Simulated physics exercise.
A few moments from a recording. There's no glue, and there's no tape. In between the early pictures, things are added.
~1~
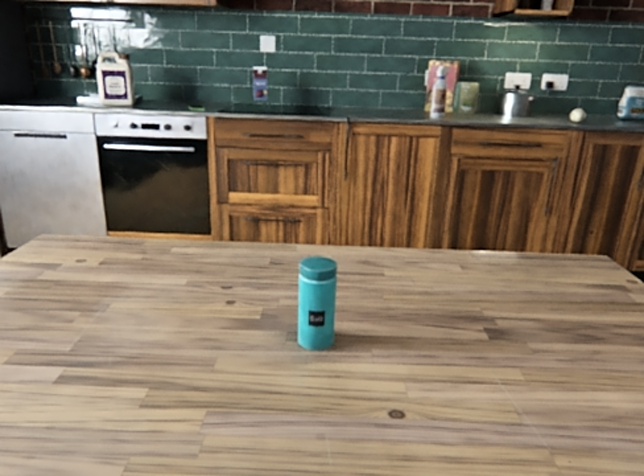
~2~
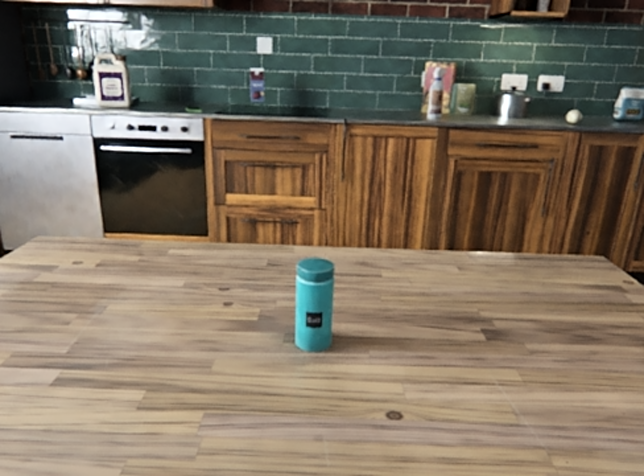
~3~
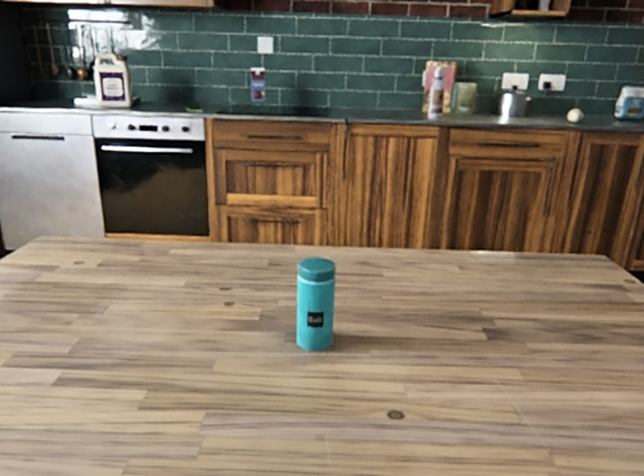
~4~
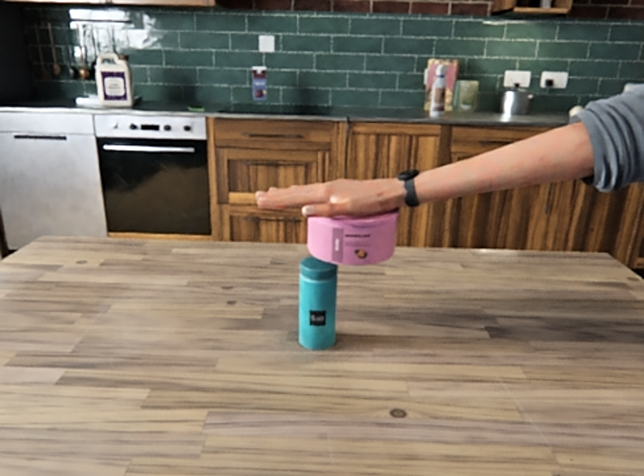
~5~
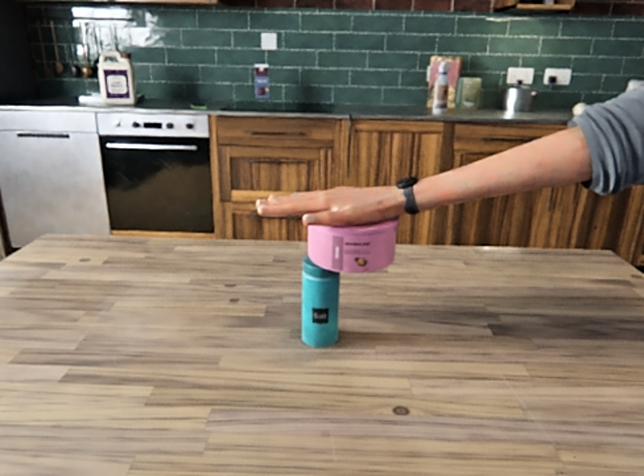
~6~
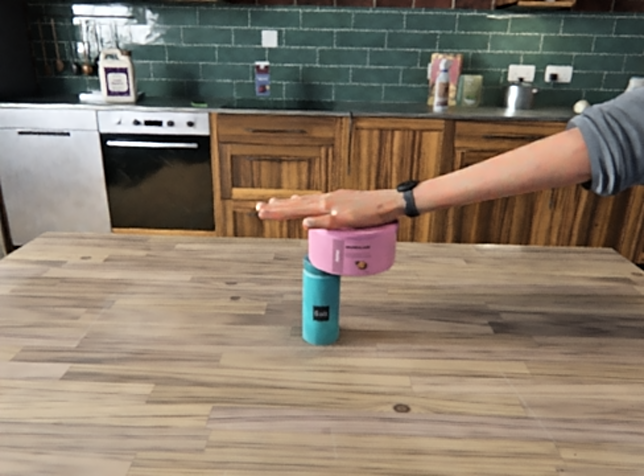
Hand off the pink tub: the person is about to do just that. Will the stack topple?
Yes, it topples.
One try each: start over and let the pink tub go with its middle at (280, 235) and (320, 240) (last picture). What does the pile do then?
On the first go it collapses, and on the second it remains standing.
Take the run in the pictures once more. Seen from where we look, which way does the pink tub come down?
It goes rightward.
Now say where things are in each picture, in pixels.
In the first frame, the last thing is not in view yet; turquoise jar (317, 303).
In the second frame, the last thing is not in view yet; turquoise jar (315, 305).
In the third frame, the last thing is not in view yet; turquoise jar (316, 304).
In the fourth frame, on its way; pink tub (352, 228); turquoise jar (318, 303).
In the fifth frame, on its way; pink tub (352, 235); turquoise jar (321, 301).
In the sixth frame, set down, still held; pink tub (353, 239); turquoise jar (322, 298).
Then, 0.30 s past the last view, pink tub now fallen.
Then, 0.40 s past the last view, things are still on the move.
Then, 0.60 s past the last view, as before.
Finally, fallen, pink tub; turquoise jar still in place. Final places as the last picture's camera would see them, pink tub near (445, 322). The pile comes apart.
